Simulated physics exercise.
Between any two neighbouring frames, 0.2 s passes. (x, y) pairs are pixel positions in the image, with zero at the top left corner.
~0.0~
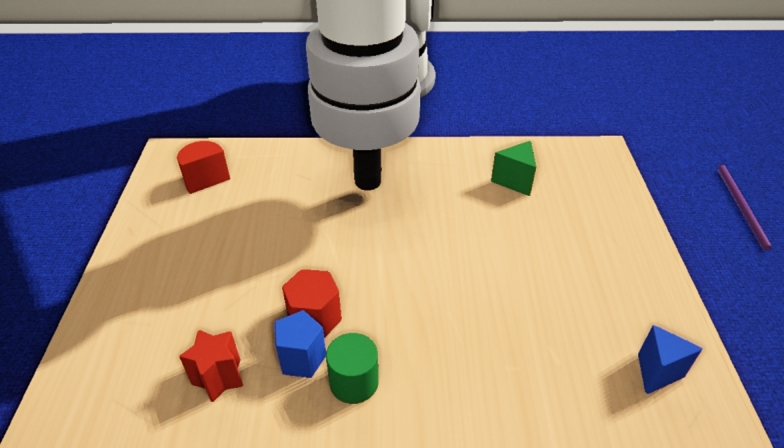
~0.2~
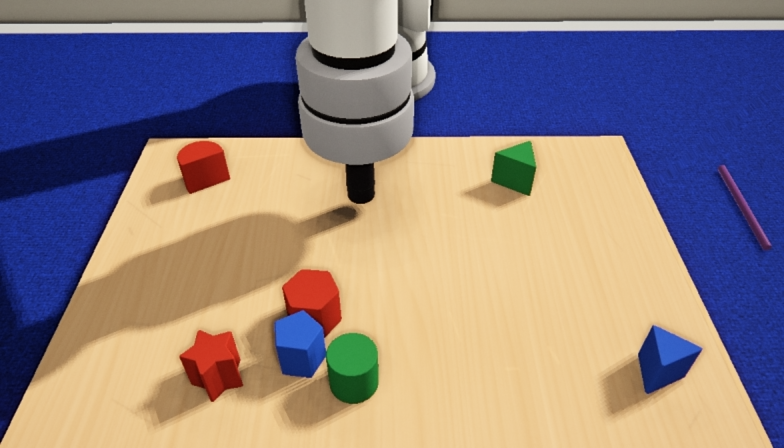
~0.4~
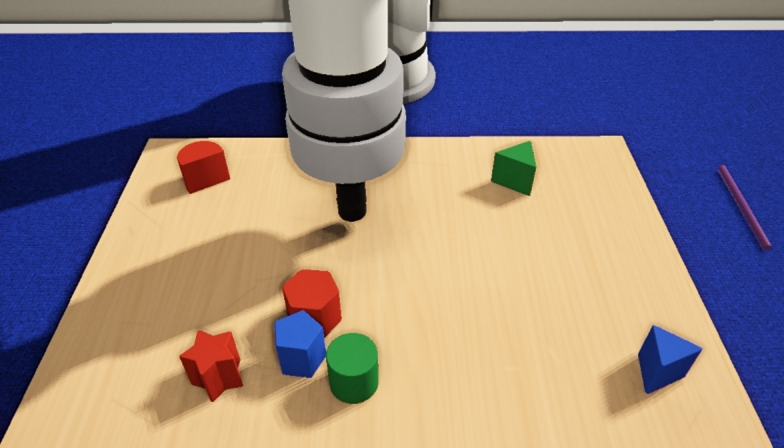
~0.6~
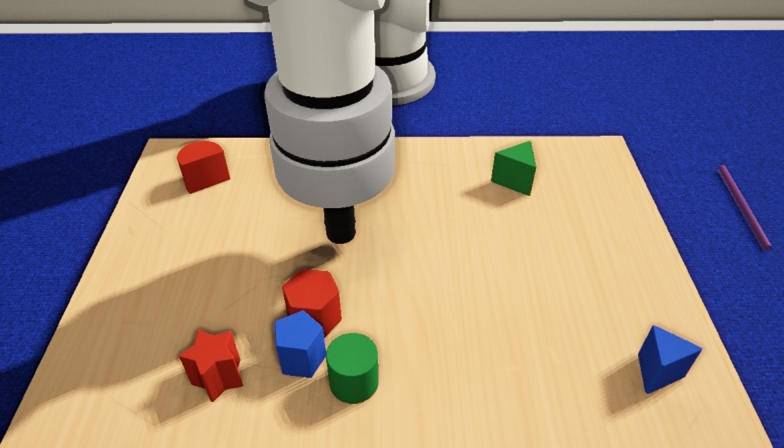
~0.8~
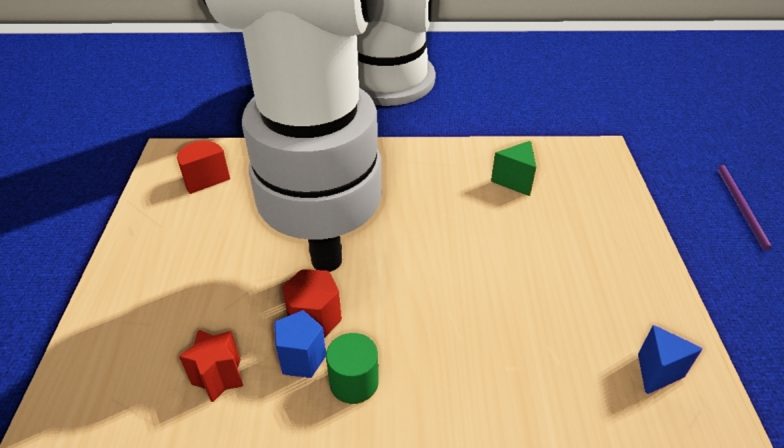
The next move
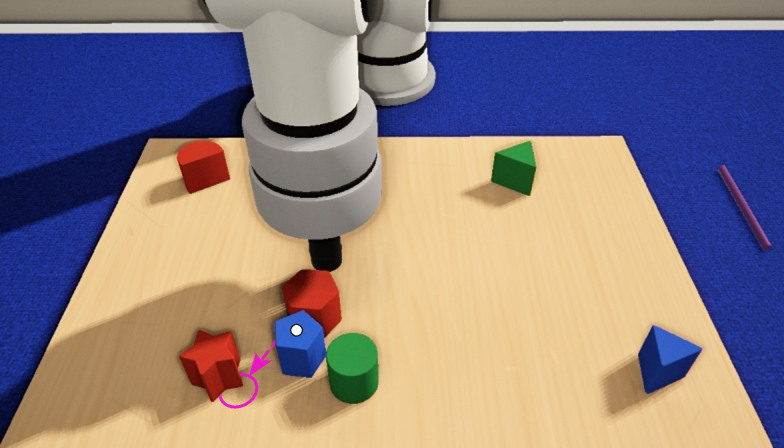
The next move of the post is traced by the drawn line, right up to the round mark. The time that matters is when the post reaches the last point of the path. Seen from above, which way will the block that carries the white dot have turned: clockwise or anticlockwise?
The turn is clockwise.
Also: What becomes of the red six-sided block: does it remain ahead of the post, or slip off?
As far as I can tell, the red six-sided block has dropped away to the side or behind.
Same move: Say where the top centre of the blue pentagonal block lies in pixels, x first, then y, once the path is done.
It is at (297, 378).
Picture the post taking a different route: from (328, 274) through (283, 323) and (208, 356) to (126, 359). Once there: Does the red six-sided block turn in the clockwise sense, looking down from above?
The answer is no.
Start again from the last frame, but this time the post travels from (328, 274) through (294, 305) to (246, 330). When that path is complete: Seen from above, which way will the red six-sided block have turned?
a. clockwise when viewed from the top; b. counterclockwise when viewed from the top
The answer is b.
The drawn path runs in a line from (328, 274) to (238, 390); the dot is on the blue pentagonal block.
On the path given first. One third of the way, post at (299, 297); blue pentagonal block at (295, 355), turned 30° clockwise; red six-sided block at (305, 312), turned 30° anticlockwise.
Two thirds of the way, post at (269, 336); blue pentagonal block at (297, 377), turned 45° clockwise; red six-sided block at (306, 332), turned 65° anticlockwise.
At the end, post at (235, 379); red star at (191, 359), turned 20° clockwise; blue pentagonal block at (297, 378), turned 45° clockwise; red six-sided block at (306, 332), turned 65° anticlockwise; green circular block not moved.
